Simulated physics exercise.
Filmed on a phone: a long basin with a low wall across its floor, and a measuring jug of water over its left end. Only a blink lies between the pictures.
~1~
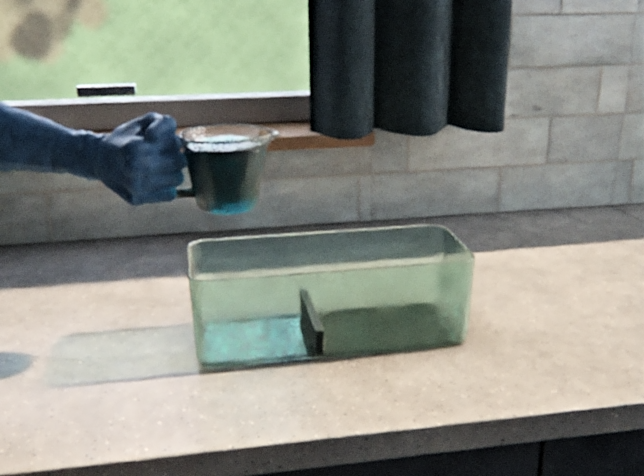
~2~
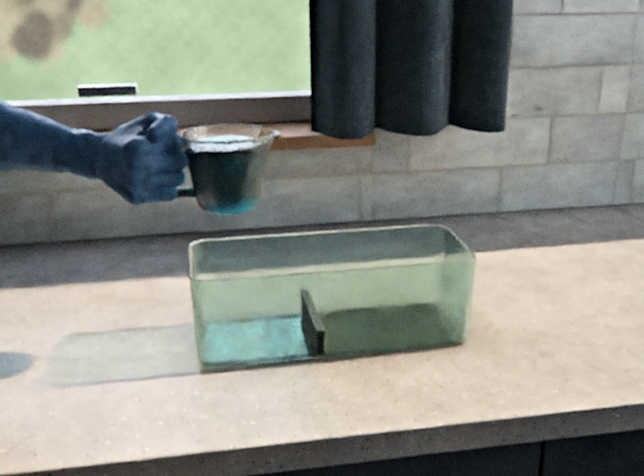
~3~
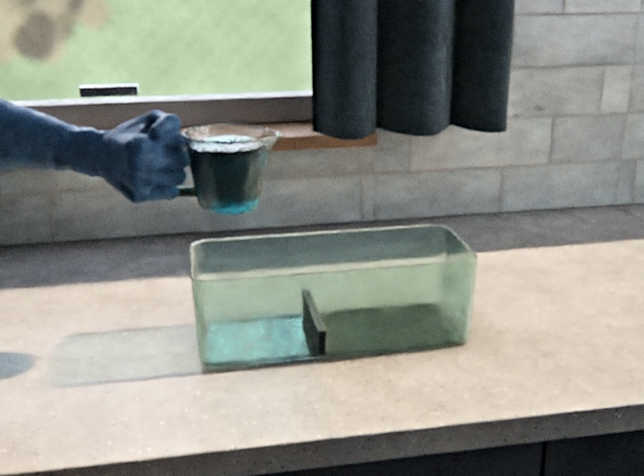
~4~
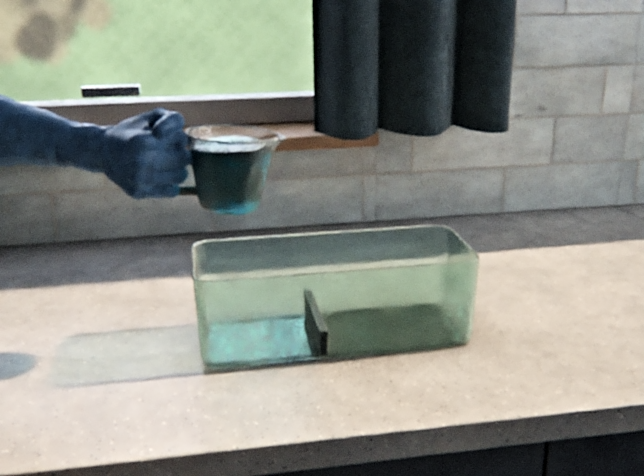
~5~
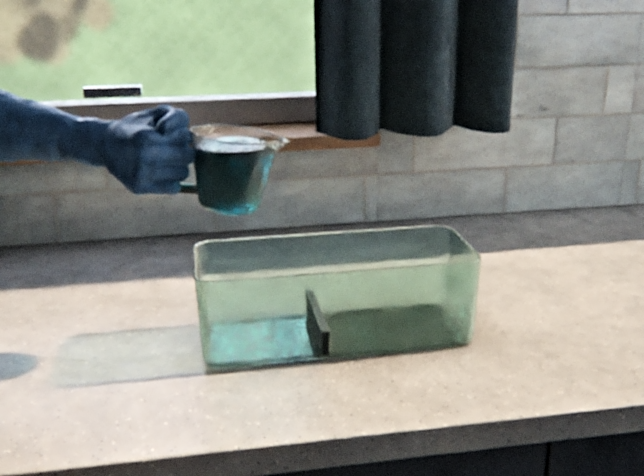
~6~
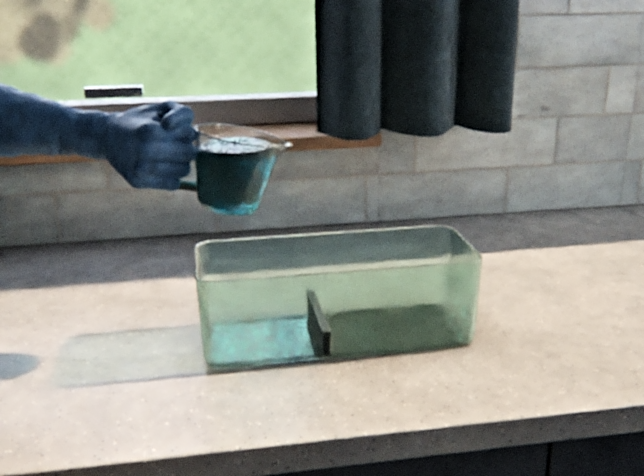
A blue-gloved or blue-sleeved hand at the left holds a clear measuring jug of dark teal liquid above the left end of a long, greenish glass basin and slowly tilts it slightly to the right. The basin, with bright blue on its floor left of a low dark wall, sits on a pale counter before grey bricks, a window and a dark curtain. The handheld view, looking slightly down, drifts very faintly.
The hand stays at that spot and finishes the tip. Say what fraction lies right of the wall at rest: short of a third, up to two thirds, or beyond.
In the end more than two thirds is right of the wall.
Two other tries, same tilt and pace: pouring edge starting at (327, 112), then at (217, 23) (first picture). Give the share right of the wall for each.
Near 95 % and 15 %.
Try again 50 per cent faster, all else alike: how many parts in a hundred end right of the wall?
Roughly 70 in a hundred.
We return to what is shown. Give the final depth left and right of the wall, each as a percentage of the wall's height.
Left: 10 %. Right: 40 %.
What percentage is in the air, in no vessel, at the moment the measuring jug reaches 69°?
Some 25 per cent.
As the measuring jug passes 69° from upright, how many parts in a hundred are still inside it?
Close to 65 per cent.
A moment on, the measuring jug is tipped part way and 66 per cent is still to pour, 0 is left of the wall and 11 right of it.
Next, the measuring jug is tipped right over and 12 per cent is still to pour, 11 is left of the wall and 65 right of it.
Then the measuring jug is tipped right over and 0 per cent is still to pour, 22 is left of the wall and 77 right of it.
Later the measuring jug is tipped right over and 0 per cent is still to pour, 22 is left of the wall and 77 right of it.
In the end 22 per cent lies left of the wall, 77 right of it and 1 outside.
